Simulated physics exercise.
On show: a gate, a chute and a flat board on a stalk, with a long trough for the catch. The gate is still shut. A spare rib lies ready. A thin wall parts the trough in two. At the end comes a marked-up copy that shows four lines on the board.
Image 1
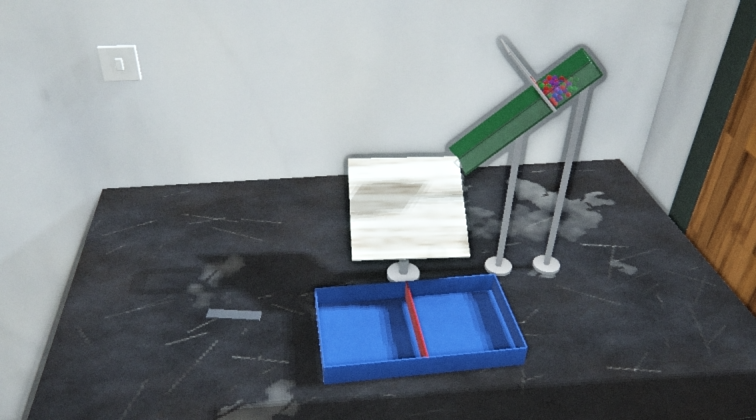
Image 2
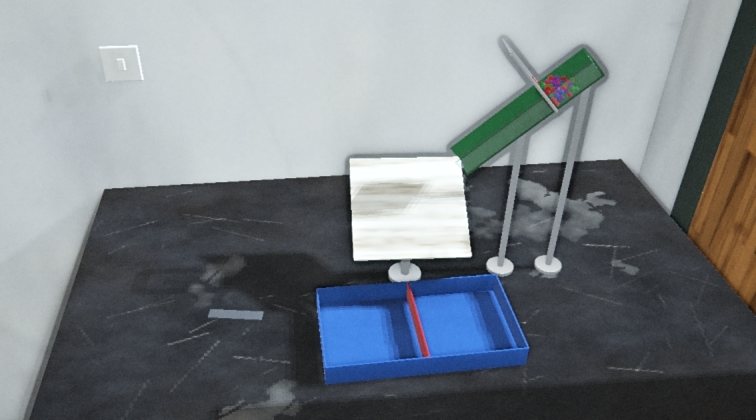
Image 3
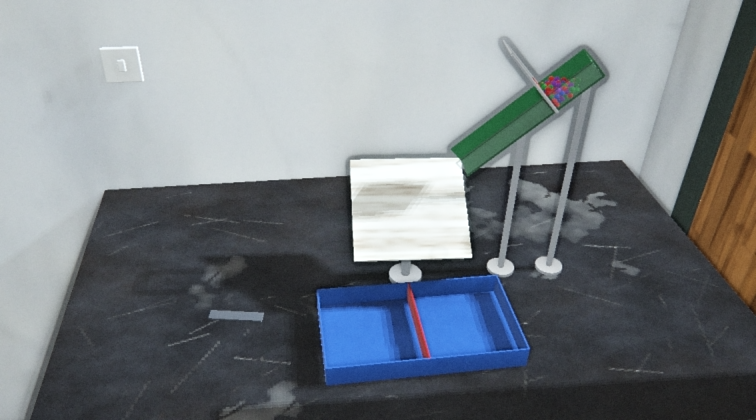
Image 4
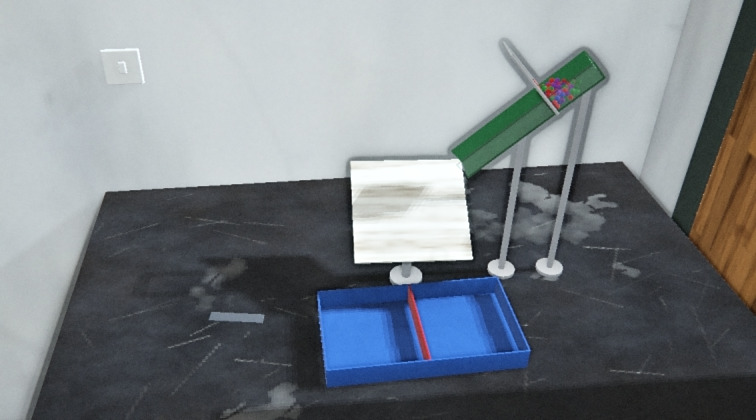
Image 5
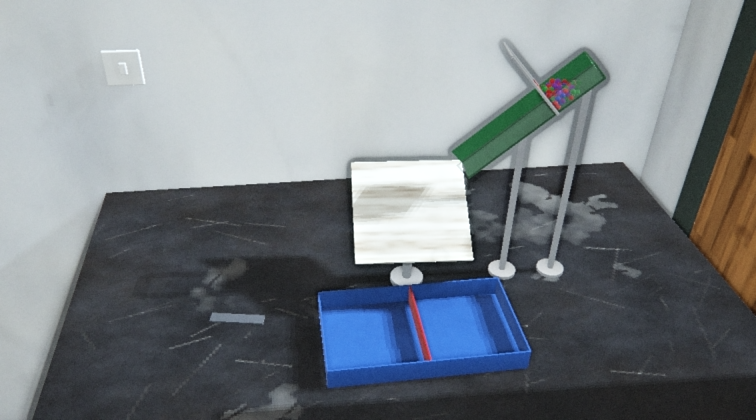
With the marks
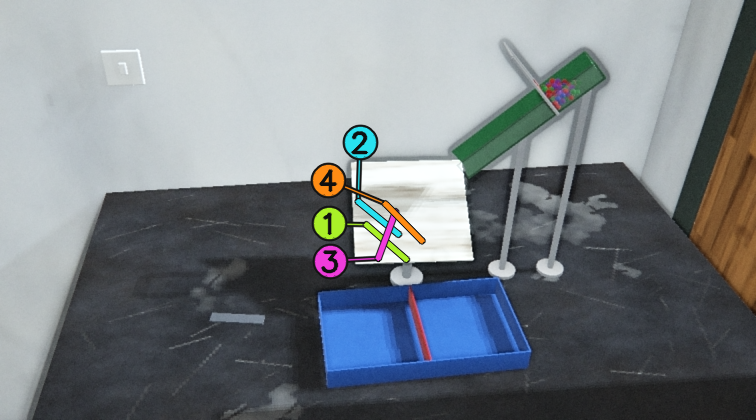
On a scuffed black tabletop, colourful beads sit behind a gate in a green chute above a tilted white board, nothing noticeably moving.
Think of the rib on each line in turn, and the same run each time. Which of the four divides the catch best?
2 beats the others.
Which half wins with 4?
The right half.
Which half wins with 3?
More lands on the left.
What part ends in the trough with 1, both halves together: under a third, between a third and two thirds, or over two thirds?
It is over two thirds.
On the marked copy, line 1 from (366, 224) to (406, 259); line 2 from (358, 201) to (398, 234); line 3 from (395, 211) to (378, 258); line 4 from (385, 203) to (422, 240).
With 1, of what is caught, a small part in the left half, most in the right.
With 2, of what is caught, about a third in the left half, about two thirds in the right.
With 3, of what is caught, nearly all in the left half, a small part in the right.
With 4, of what is caught, a small part in the left half, most in the right.
